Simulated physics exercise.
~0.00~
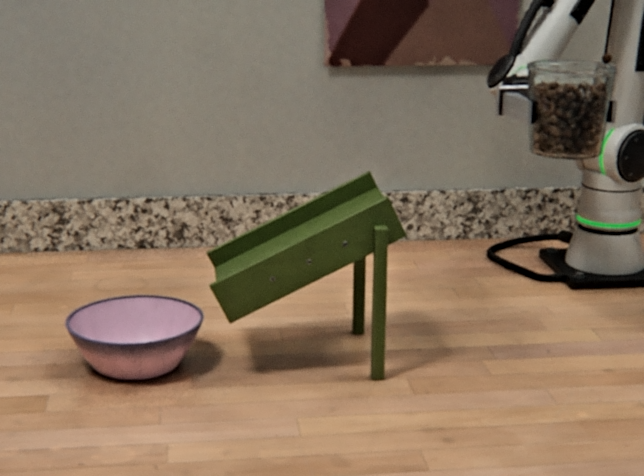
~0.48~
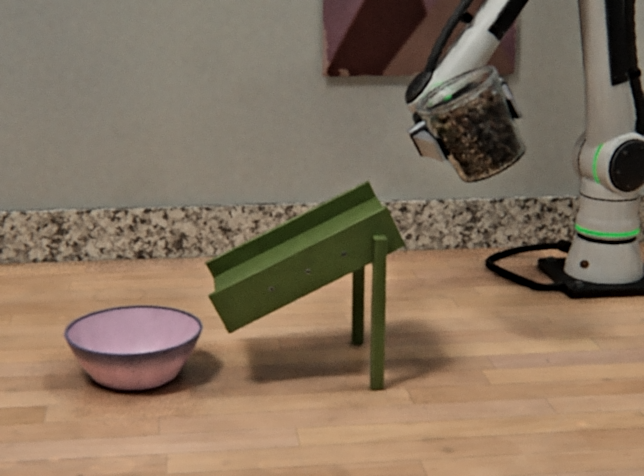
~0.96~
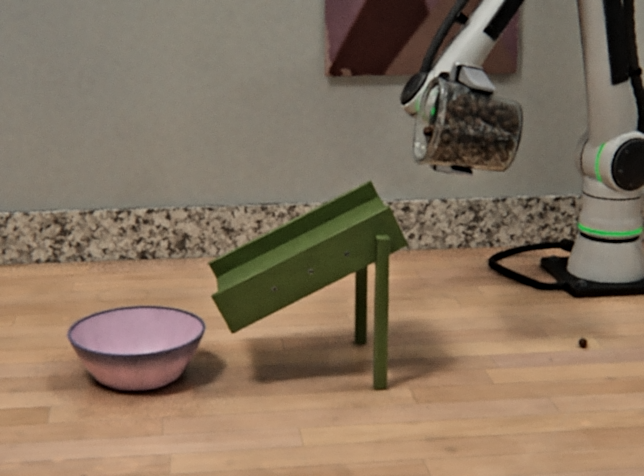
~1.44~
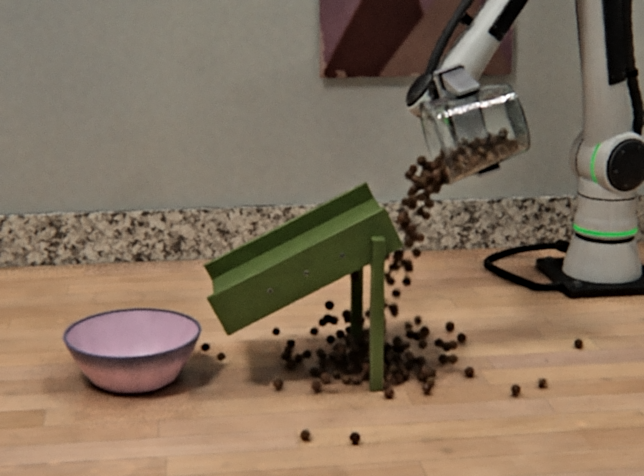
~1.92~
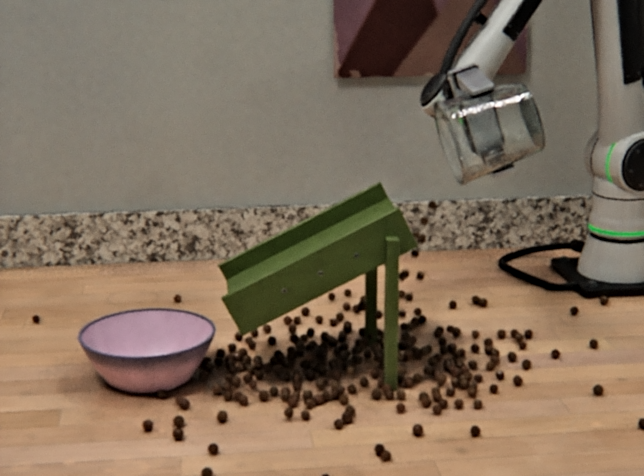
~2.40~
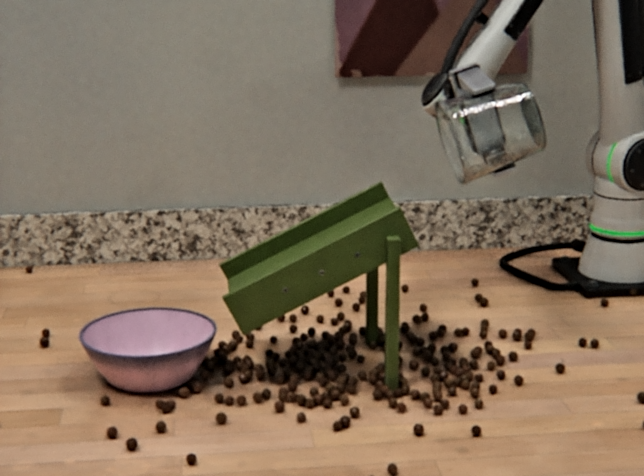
On a wooden counter, a robot arm tipped a clear cup of small brown beads near a sloping green chute, but they spilled down past its raised end and scattered around its legs, leaving the cup empty and the pink bowl without any.
